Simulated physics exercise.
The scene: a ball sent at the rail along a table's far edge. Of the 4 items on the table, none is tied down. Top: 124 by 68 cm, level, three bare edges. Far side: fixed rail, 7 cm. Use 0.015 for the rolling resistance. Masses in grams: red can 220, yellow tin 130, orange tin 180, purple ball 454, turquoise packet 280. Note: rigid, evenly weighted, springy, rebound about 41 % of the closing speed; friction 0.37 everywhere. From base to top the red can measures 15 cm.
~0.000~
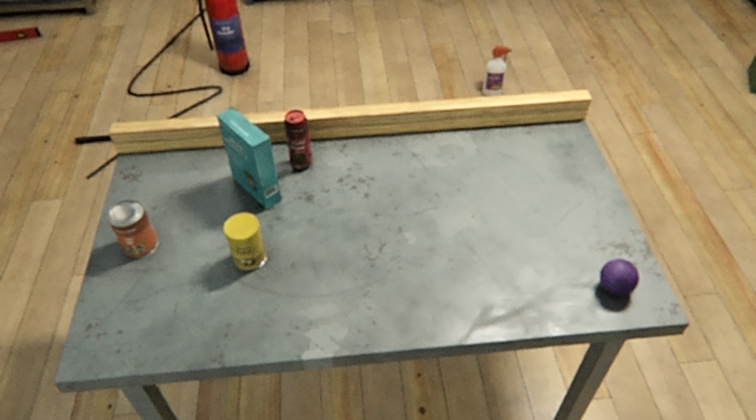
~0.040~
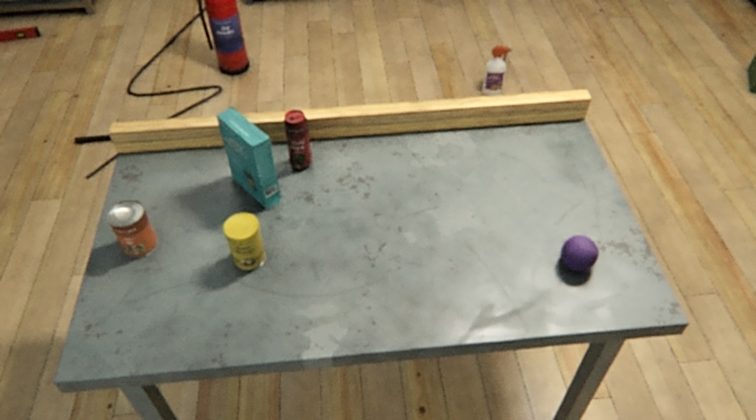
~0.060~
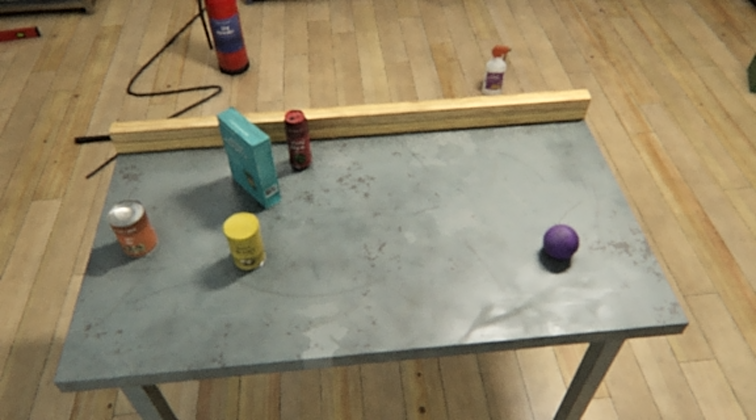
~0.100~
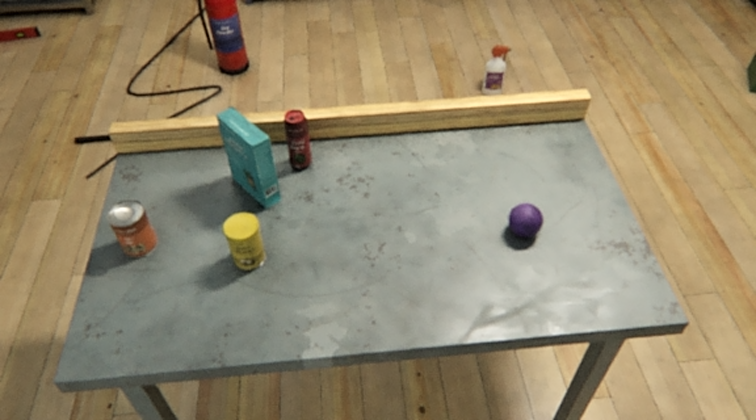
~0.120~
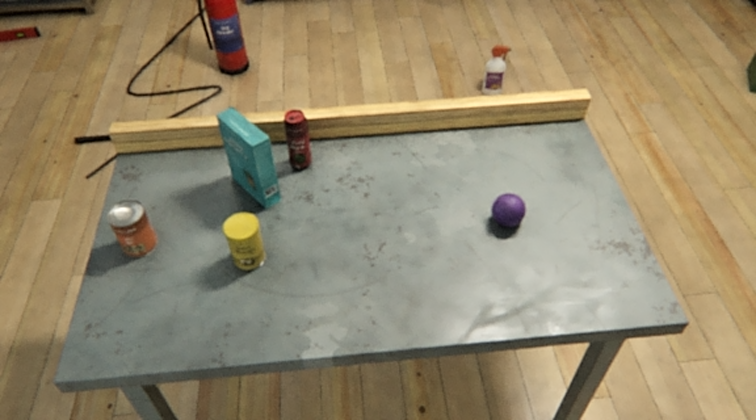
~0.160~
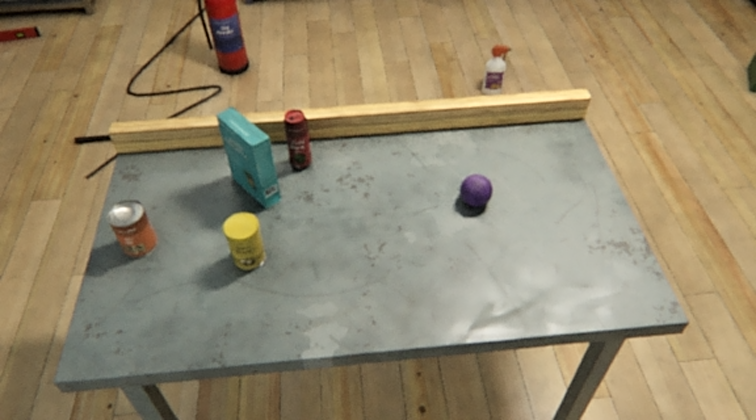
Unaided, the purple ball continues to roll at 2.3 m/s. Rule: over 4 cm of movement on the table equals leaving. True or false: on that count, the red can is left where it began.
False; the red can is displaced.
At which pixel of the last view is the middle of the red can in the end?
It comes to rest near (209, 150).
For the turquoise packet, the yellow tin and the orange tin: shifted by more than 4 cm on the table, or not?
Here is how it goes: The turquoise packet moves off; next, the yellow tin remains near its start; last, the orange tin remains near its start.
Around 0.46 s, purple ball near (316, 159); red can at 11° to upright near (285, 138).
Around 0.76 s, purple ball near (259, 188); red can on its side near (221, 149); turquoise packet at 8° to upright.
Finally (2.1 s), on their side or leaning hard on the table, red can and turquoise packet; the other 2 still in place (within 4 cm). Final places as that camera would see them, red can near (209, 150).
